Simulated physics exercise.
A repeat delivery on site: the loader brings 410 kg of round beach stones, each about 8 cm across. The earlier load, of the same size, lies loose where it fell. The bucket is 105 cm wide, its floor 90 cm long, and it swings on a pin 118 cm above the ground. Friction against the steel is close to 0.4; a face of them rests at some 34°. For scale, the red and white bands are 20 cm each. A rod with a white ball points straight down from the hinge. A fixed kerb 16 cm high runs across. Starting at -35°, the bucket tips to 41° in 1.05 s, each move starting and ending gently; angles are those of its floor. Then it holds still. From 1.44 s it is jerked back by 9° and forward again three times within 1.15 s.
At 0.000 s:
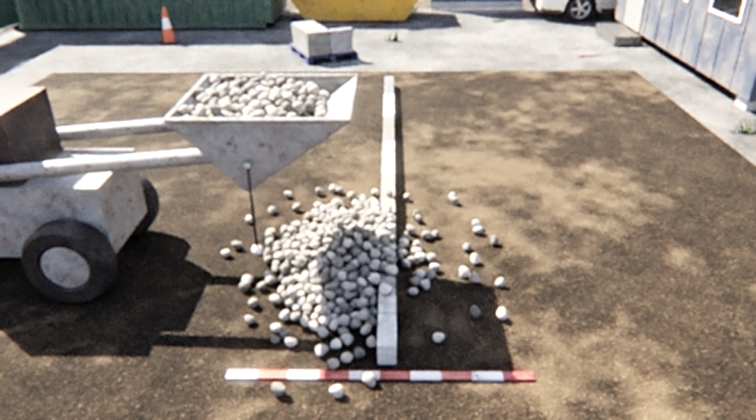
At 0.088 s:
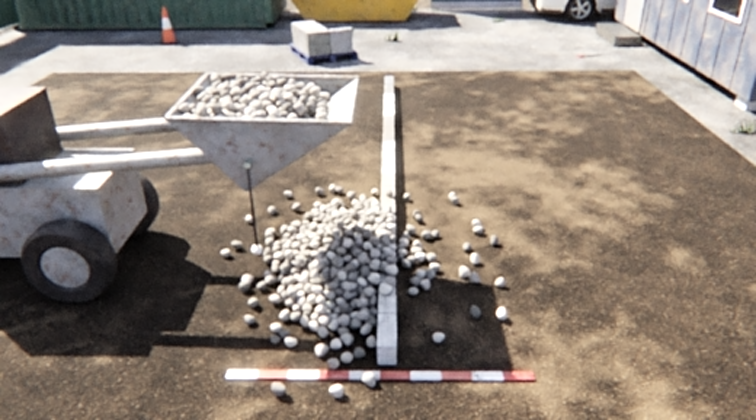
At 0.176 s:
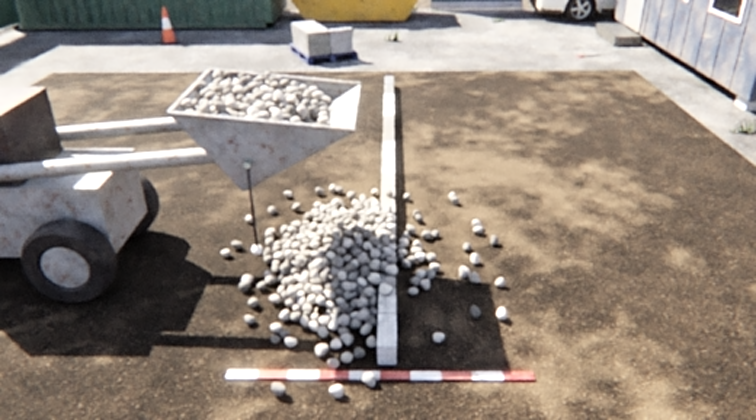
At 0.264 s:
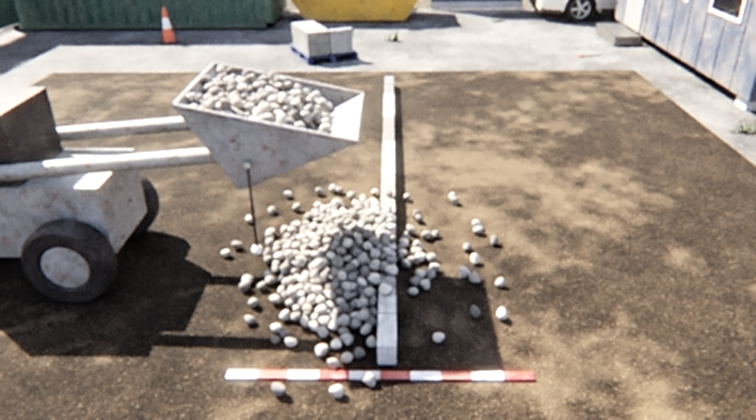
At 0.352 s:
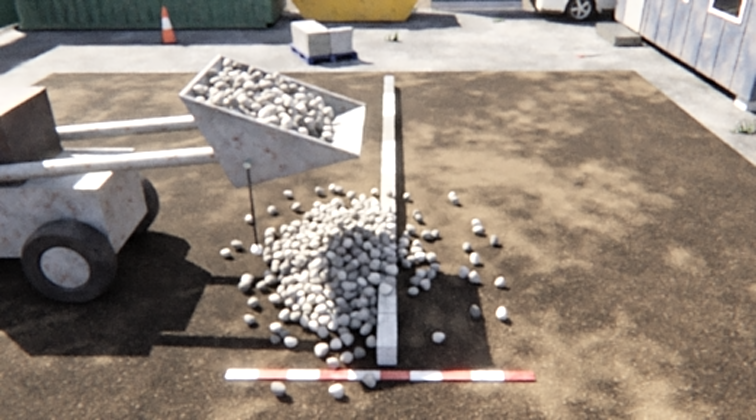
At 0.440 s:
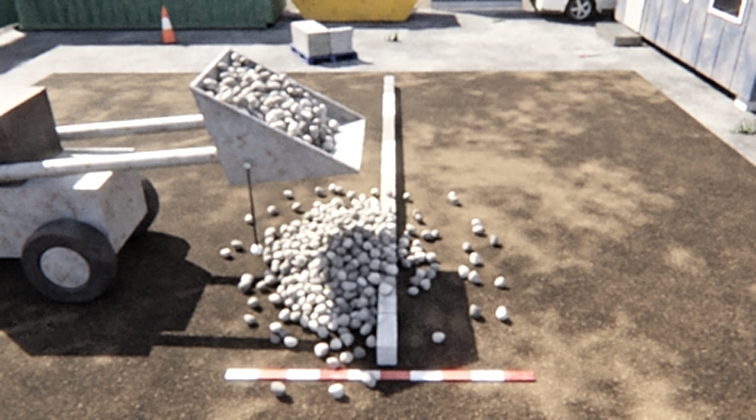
A loader slowly tilts its bucket of round stones forward above a loose pile of stones.
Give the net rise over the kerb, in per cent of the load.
Close to 58 parts in a hundred.
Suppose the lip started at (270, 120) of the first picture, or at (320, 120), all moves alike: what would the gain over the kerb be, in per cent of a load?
Near 0 per cent from the first place, 30 from the second.
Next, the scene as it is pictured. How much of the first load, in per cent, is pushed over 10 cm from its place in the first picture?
Roughly 15 per cent of them.
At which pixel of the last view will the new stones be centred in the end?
Near (408, 253).
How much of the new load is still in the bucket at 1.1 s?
Roughly 50 per cent is still inside.
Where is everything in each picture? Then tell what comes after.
In the first frame, the bucket is at -35°, its lip at (350, 121); the top of the load is at (238, 89). The earlier load is highest near (358, 235), 29 cm above ground level, 94 % on this side of the kerb, 6 % over the kerb.
In the second frame, the bucket is at -33°, its lip at (351, 123); the top of the load is at (239, 88); the stones move at 0.1 m/s on average.
In the third frame, lip at (354, 131), floor tilted -29°, highest stones at (232, 84); the stones move at 0.3 m/s on average.
In the fourth frame, lip at (357, 142), floor tilted -23°, highest stones at (230, 81); the stones move at 0.3 m/s on average.
In the fifth frame, lip at (359, 156), floor tilted -15°, highest stones at (227, 74); the stones move at 0.4 m/s on average.
In the sixth frame, lip at (359, 172), floor tilted -6°, highest stones at (232, 70); the stones move at 0.5 m/s on average.
After 0.8 s the floor is at 29°; in per cent of one load, 100 in the bucket, 94 on this side of the kerb, 6 over the kerb; the foremost stones are at (483, 258).
After 1.1 s the floor is at 41°; in per cent of one load, 50 in the bucket, 143 on this side of the kerb, 7 over the kerb; the foremost stones are at (483, 258).
After 3.0 s the floor is at 41°; in per cent of one load, 0 in the bucket, 136 on this side of the kerb, 64 over the kerb; the foremost stones are at (583, 246).
After 5.7 s the floor is at 41°; in per cent of one load, 0 in the bucket, 136 on this side of the kerb, 64 over the kerb; the foremost stones are at (583, 246). Net gain over the kerb, 58.
